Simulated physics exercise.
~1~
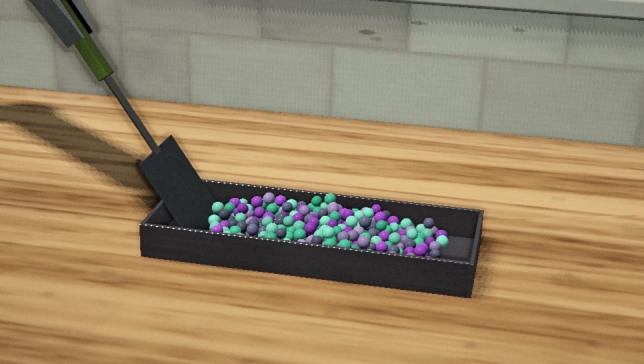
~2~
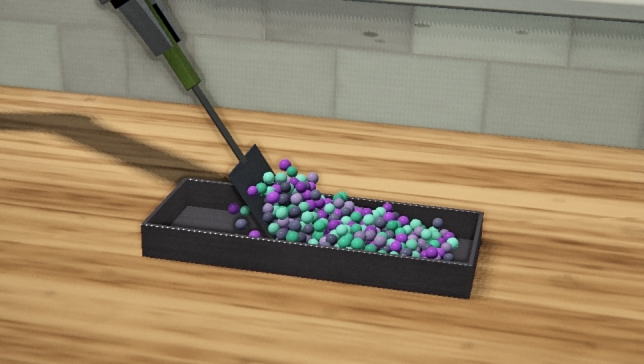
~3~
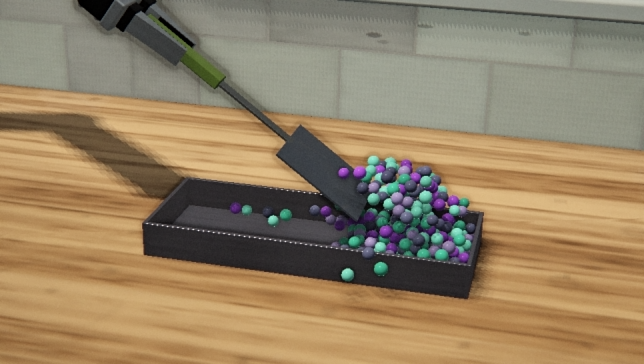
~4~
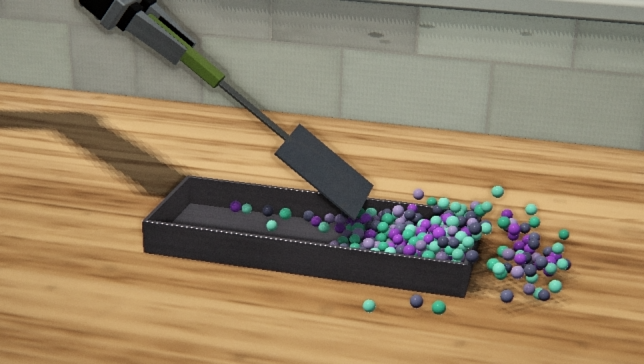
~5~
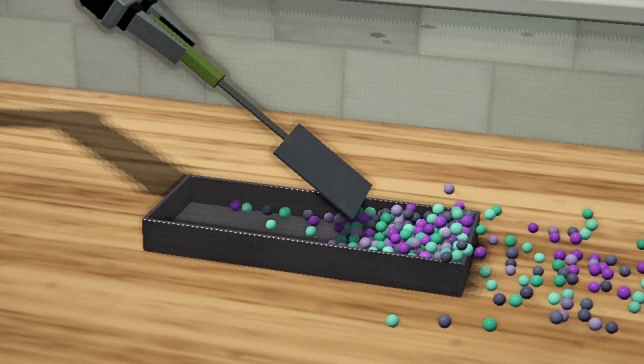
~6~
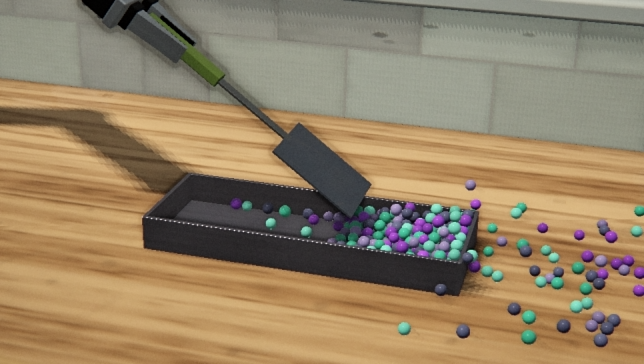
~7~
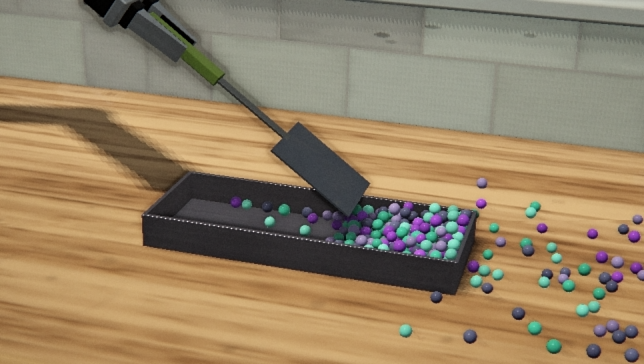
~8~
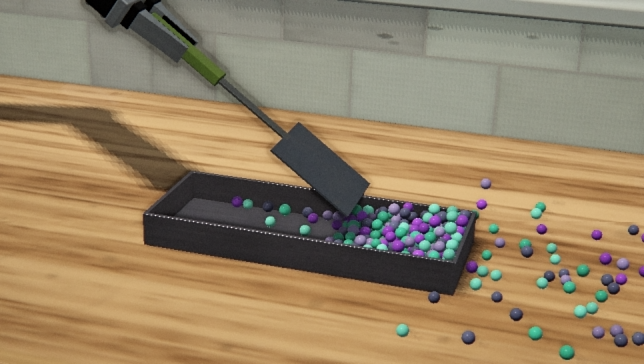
At first, a robot arm holds a dark spatula at the left end of a black roasting tin filled with small purple, green and grey balls on a wooden table. The blade pushes right through the tin, heaping the balls up in front of it. It tilts and stops past the middle, with the pile crowded high at the right end and a few balls dropping over the front. The heap then spills over the right end, and loose balls roll across the table. Finally, many lie scattered at the right, while most remain in the tin beside the still blade.
